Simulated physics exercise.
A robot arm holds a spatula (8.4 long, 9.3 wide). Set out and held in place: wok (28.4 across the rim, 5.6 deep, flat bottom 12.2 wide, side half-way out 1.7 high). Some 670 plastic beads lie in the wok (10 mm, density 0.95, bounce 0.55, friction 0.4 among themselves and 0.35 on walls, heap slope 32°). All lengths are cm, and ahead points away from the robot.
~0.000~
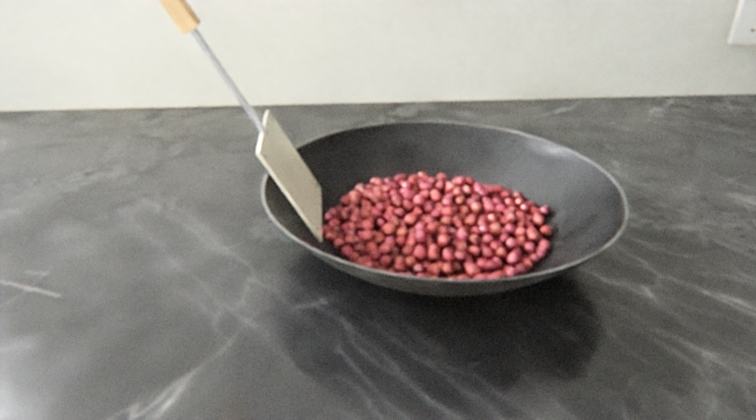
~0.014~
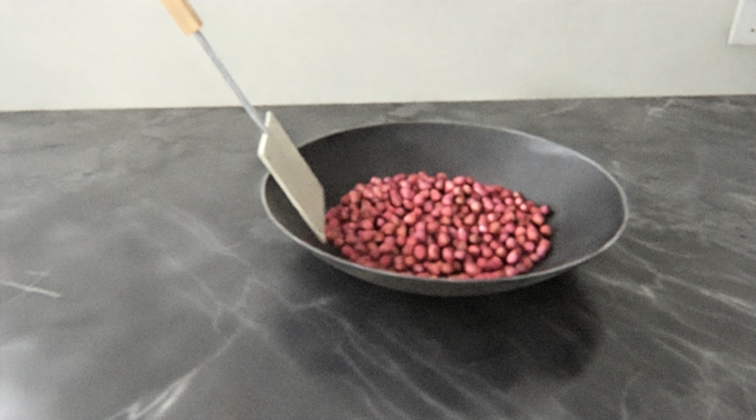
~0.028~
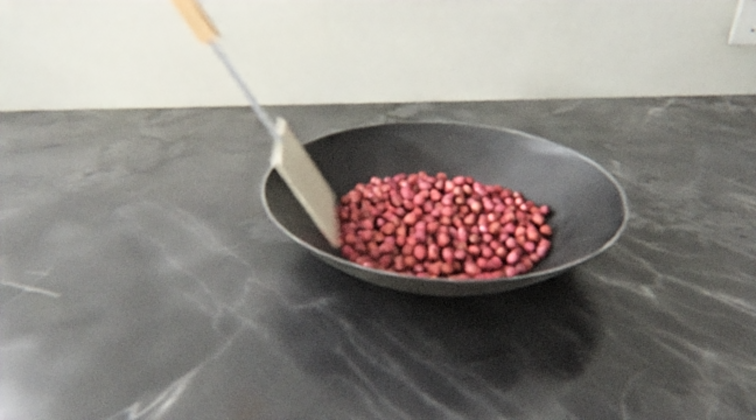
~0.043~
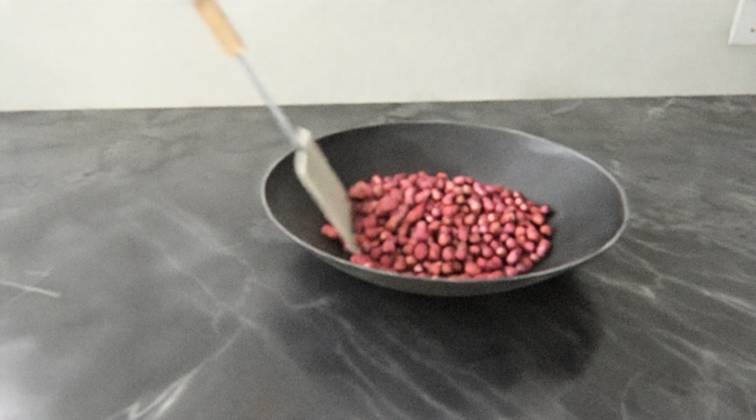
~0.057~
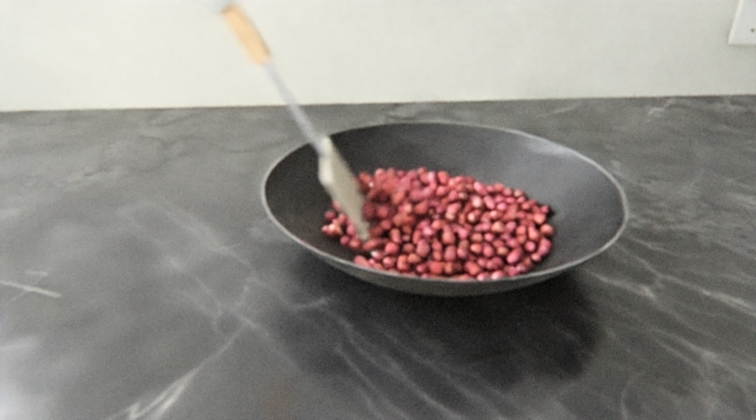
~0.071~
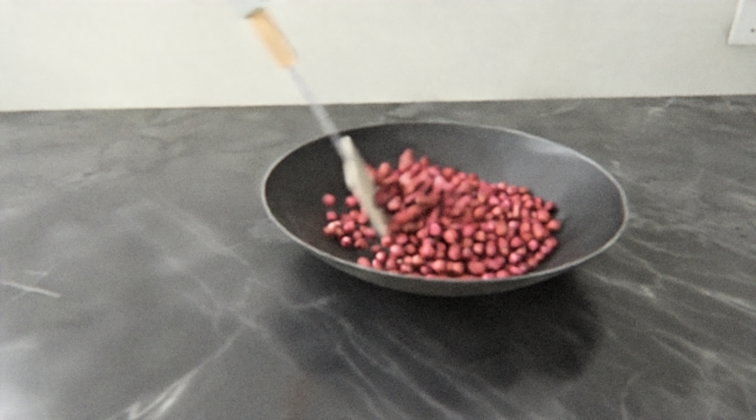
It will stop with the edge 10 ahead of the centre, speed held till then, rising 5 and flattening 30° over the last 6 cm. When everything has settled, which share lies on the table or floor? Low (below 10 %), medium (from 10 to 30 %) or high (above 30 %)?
A high share, above 30 %, ends on the table or floor.
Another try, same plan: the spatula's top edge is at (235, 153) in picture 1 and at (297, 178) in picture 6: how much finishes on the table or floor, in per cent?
About 25 per cent.
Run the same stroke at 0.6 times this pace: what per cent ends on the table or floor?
About 25 per cent.
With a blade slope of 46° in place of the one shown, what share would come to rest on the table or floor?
In that case some 35 per cent.
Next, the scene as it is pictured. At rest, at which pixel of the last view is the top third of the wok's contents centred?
Around (520, 223).
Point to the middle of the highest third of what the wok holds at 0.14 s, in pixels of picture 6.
Around (503, 186).
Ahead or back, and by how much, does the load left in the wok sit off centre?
About 3.0 cm ahead.
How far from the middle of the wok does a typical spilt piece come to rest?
Roughly 64 cm.
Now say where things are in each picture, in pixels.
In the first picture, spatula top edge at (263, 130), sloping 61°; upper third of the load around (440, 216), from x 325 to 545, top at y 175; 666 in the wok.
In the second picture, spatula top edge at (265, 131), sloping 61°; upper third of the load around (440, 216), from x 325 to 545, top at y 175.
In the third picture, spatula top edge at (279, 139), sloping 61°; upper third of the load around (440, 216), from x 325 to 545, top at y 175.
In the fourth picture, spatula top edge at (302, 149), sloping 61°; upper third of the load around (438, 214), from x 325 to 545, top at y 175.
In the fifth picture, spatula top edge at (325, 156), sloping 61°; upper third of the load around (436, 209), from x 330 to 545, top at y 175.
In the sixth picture, spatula top edge at (348, 158), sloping 61°; upper third of the load around (436, 203), from x 330 to 555, top at y 155; 666 in the wok.
By 0.11 s, sloping 61°, highest piece 11 above the table; 665 in the wok, 1 on the blade or in flight.
By 0.14 s, sloping 54°, highest piece 14 above the table; 664 in the wok, 2 on the blade or in flight.
By 0.36 s, sloping 31°, highest piece 22 above the table; 414 in the wok, 66 on the table or floor, 186 on the blade or in flight.
By 1.41 s, sloping 31°, highest piece 4 above the table; 413 in the wok, 253 on the table or floor.
Final count, 413 in the wok, 253 on the table or floor. That is 38 % on the table or floor.
